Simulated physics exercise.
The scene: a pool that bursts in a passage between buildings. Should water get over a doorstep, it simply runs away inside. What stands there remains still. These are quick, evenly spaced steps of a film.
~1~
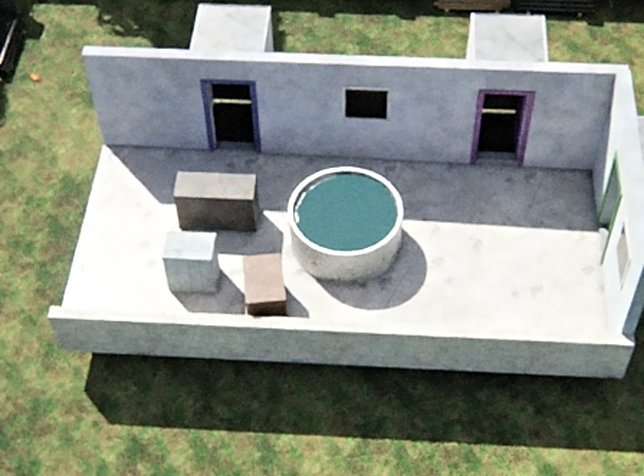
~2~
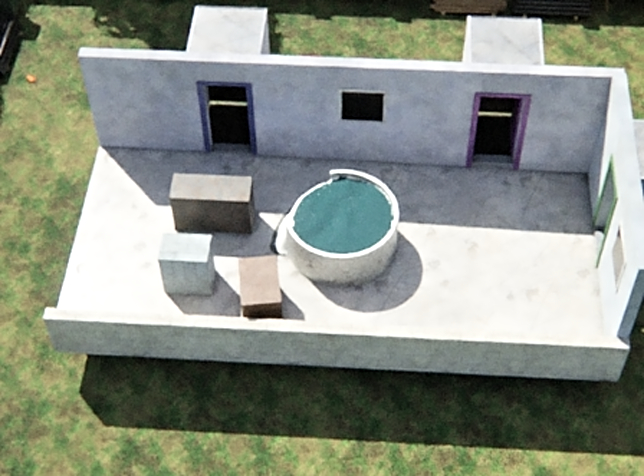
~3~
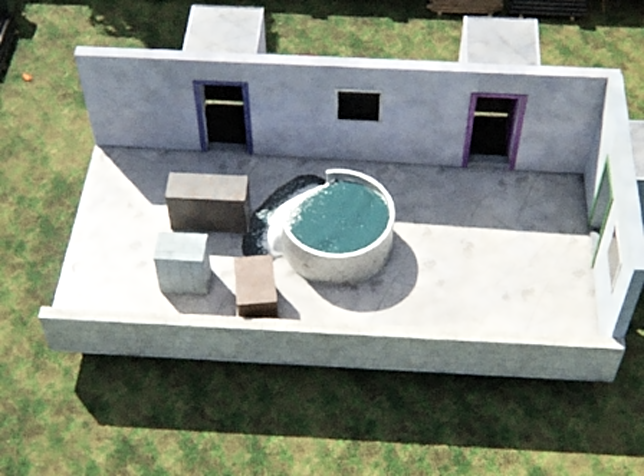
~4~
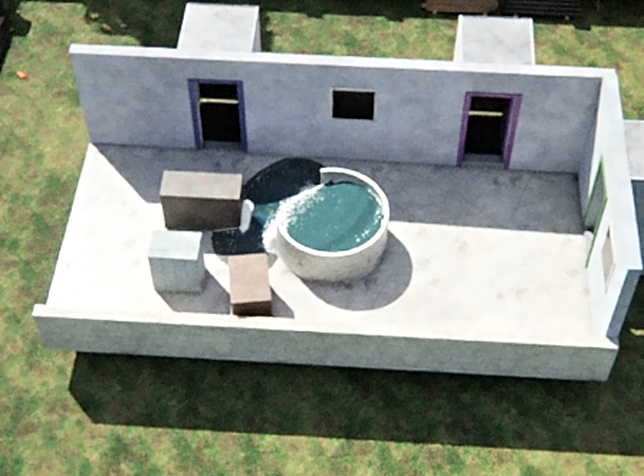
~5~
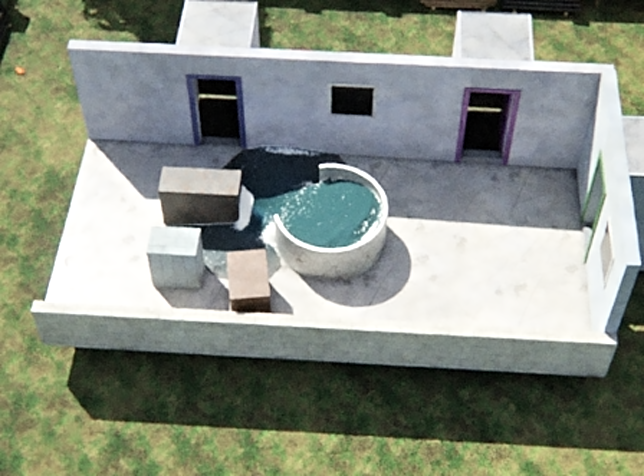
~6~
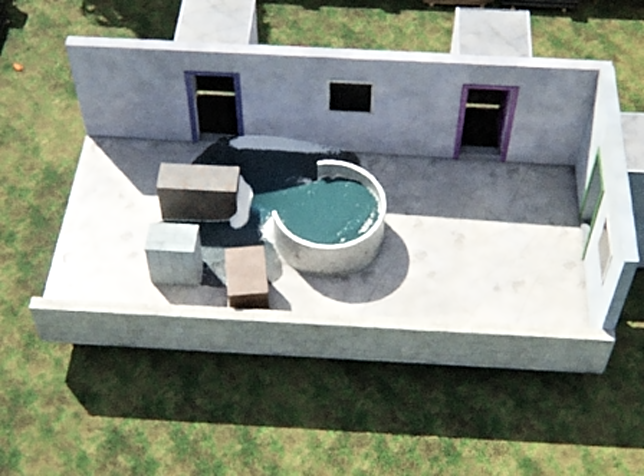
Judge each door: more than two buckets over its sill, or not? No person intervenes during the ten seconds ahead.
The purple door will receive two buckets or fewer. The green door will receive two buckets or fewer. The blue door will receive over two buckets.
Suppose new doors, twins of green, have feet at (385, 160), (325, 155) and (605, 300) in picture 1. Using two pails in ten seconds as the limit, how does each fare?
First falls short, then tops the limit, then falls short.
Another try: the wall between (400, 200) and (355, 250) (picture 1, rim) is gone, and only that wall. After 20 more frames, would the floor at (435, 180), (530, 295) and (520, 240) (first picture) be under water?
Taking each in turn, they come out kept dry, watered, watered.
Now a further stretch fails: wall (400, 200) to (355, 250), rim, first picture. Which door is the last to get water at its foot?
My pick is the blue-painted one.
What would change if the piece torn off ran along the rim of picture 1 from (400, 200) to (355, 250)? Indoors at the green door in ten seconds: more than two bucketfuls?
Note: Green door crosses the line.
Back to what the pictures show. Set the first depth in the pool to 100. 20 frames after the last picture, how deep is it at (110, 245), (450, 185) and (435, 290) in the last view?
Going in order, that's 2, 2 and 0 %.
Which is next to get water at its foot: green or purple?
Going by the pictures, it would be the purple one.
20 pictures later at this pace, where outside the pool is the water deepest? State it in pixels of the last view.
Point to roughly (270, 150).
A moment on, water covers 30 % of the floor; the purple door not reached, the green door not reached, the blue door over two buckets in.
Next, water covers 40 % of the floor; the purple door not reached, the green door not reached, the blue door far over two buckets in.
Then, water covers 60 % of the floor; the purple door wet at the sill, nothing in, the green door not reached, the blue door far over two buckets in.
Later, water covers 80 % of the floor; the purple door wet at the sill, nothing in, the green door wet at the sill, nothing in, the blue door far over two buckets in.
In the end, water covers 80 % of the floor; the purple door wet at the sill, nothing in, the green door under two buckets in, the blue door far over two buckets in.
